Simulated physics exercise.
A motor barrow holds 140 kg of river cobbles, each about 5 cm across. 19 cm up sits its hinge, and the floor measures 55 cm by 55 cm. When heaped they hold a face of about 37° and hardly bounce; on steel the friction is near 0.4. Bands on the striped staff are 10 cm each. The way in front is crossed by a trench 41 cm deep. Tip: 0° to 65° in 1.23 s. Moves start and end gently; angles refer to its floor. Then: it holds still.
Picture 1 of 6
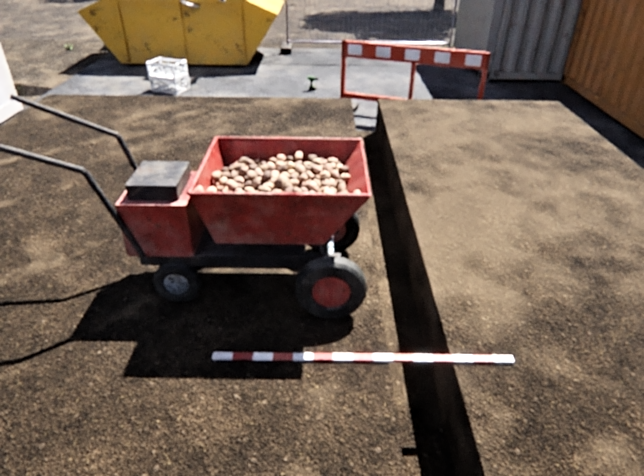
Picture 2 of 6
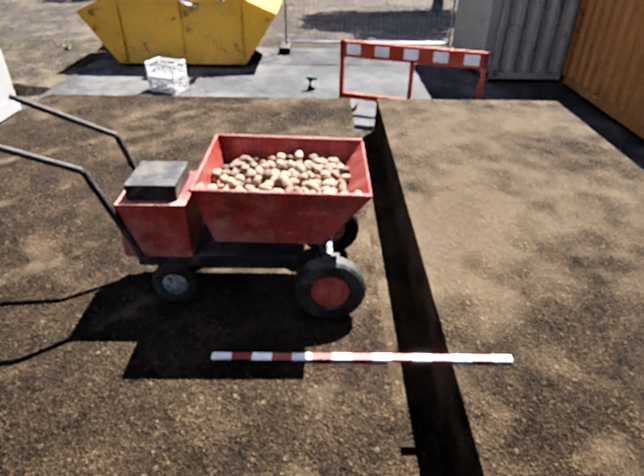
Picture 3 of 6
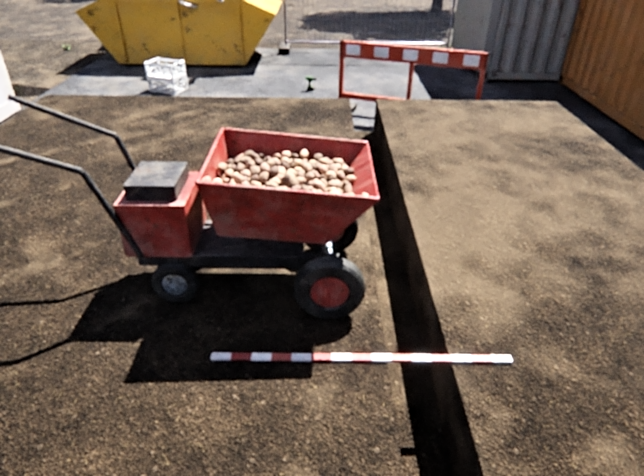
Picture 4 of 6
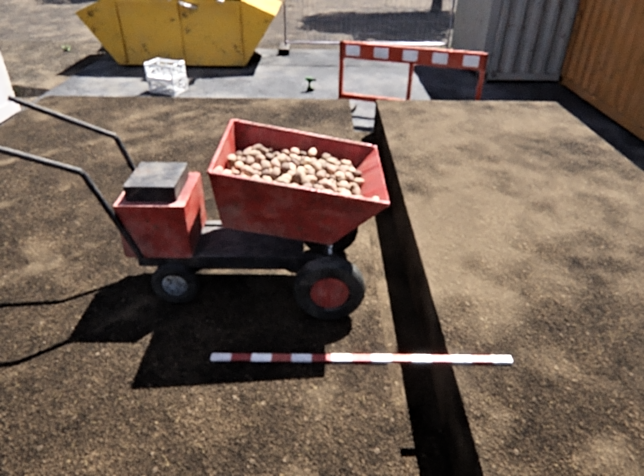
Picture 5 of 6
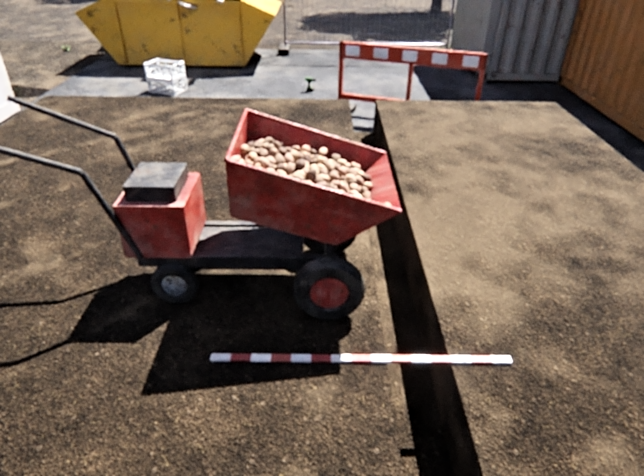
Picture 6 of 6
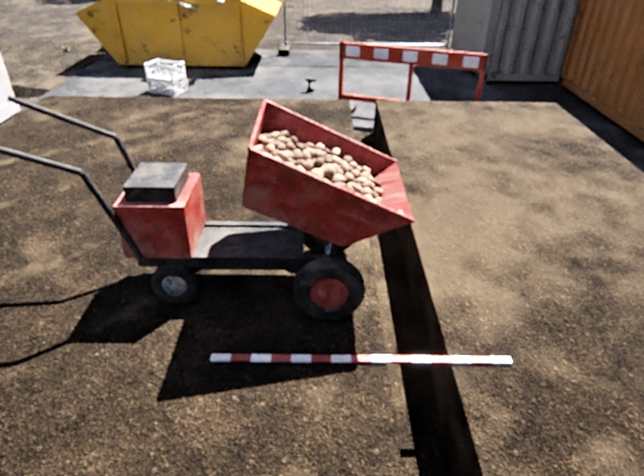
In the video, a red motor barrow loaded with rounded stones stands beside a narrow trench, near a red-and-white striped staff, and its skip gradually tilts toward the right, the left end rising while the stones remain inside.
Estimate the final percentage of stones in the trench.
I would say 17 percent.
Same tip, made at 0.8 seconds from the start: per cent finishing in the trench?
Then some 15 per cent would.
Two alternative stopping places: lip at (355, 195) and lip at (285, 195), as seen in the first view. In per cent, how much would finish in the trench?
From the first spot near 35, from the second near 75 per cent.
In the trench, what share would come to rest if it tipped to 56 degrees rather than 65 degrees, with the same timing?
Roughly 5%.
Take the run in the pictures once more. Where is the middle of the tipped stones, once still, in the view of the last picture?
Their middle ends up near (459, 280).
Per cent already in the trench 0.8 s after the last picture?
Close to 0 per cent has got there by then.
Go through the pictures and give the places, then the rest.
In the first frame, lip at (370, 196), floor tilted 0°, highest stones at (279, 168).
In the second frame, lip at (372, 197), floor tilted 1°, highest stones at (280, 167).
In the third frame, the skip is at 5°, its lip at (379, 199); the top of the load is at (274, 164).
In the fourth frame, the skip is at 10°, its lip at (389, 205); the top of the load is at (257, 159).
In the fifth frame, lip at (401, 212), floor tilted 17°, highest stones at (263, 150).
In the sixth frame, lip at (414, 221), floor tilted 25°, highest stones at (278, 143).
Then, 0.4 s after the last picture the floor is at 55°, 100 % in the skip; the foremost stones are at (426, 233).
Then, 0.8 s after the last picture the floor is at 65°, 80 % in the skip, 20 % past the trench; the foremost stones are at (488, 284).
Then, 1.2 s after the last picture the floor is at 65°, 51 % in the skip, 48 % past the trench; the foremost stones are at (569, 290).
Then, 3.1 s after the last picture the floor is at 65°, 19 % in the skip, 17 % in the trench, 64 % past the trench; the foremost stones are past the picture's edge.
